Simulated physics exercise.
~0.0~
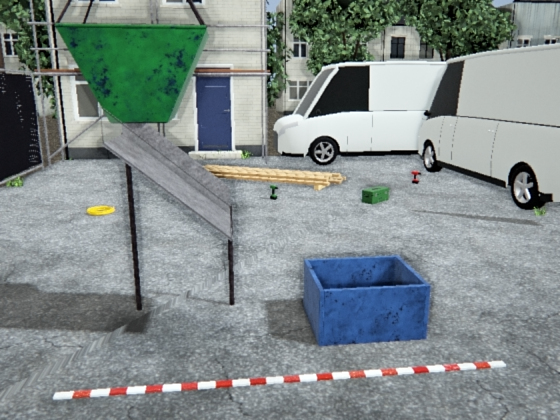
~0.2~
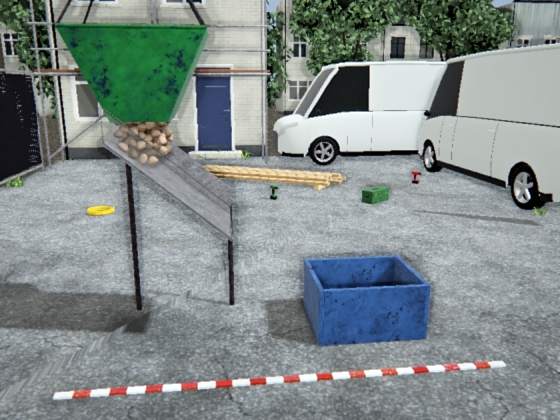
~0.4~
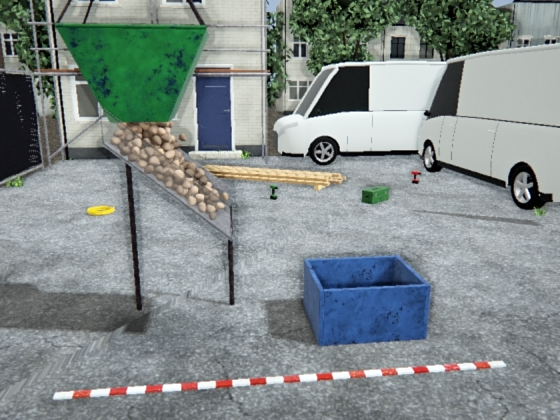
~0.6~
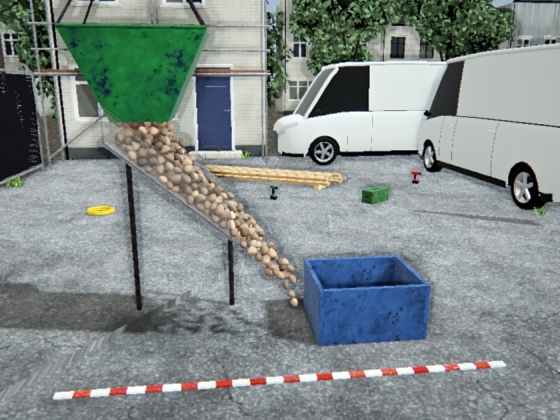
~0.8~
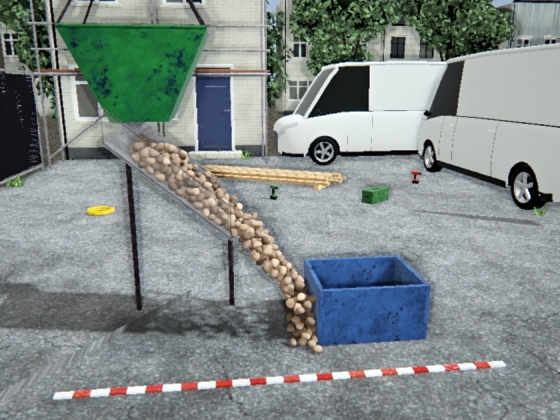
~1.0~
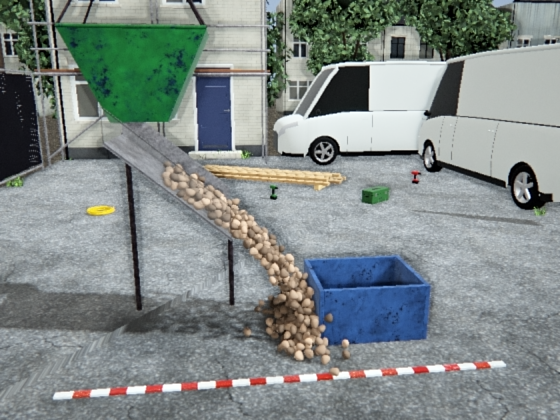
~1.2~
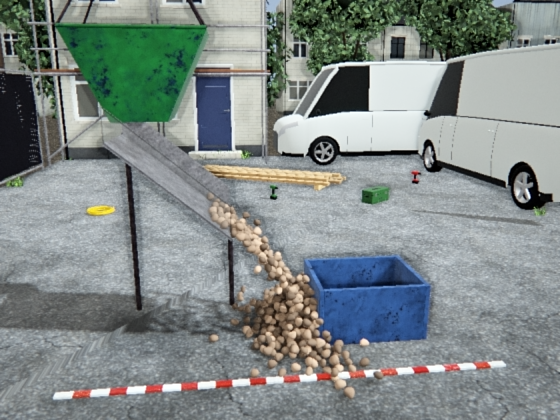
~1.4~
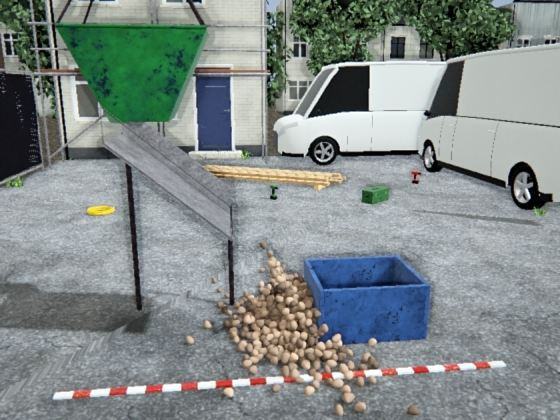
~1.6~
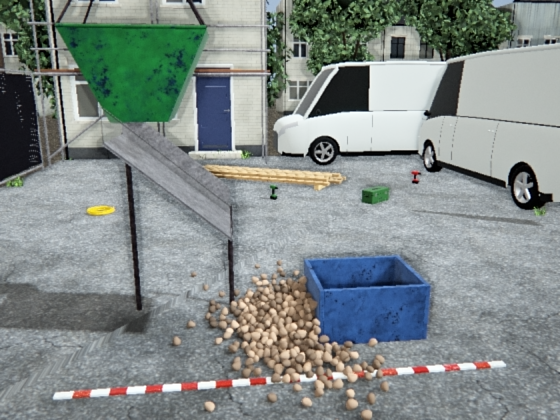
In the video, brownish stones pour from a green skip onto a sloping steel slide, run down to the right and drop short of a blue bin. They pile up on the ground against its left side, a few scattering in front, and none are seen inside.
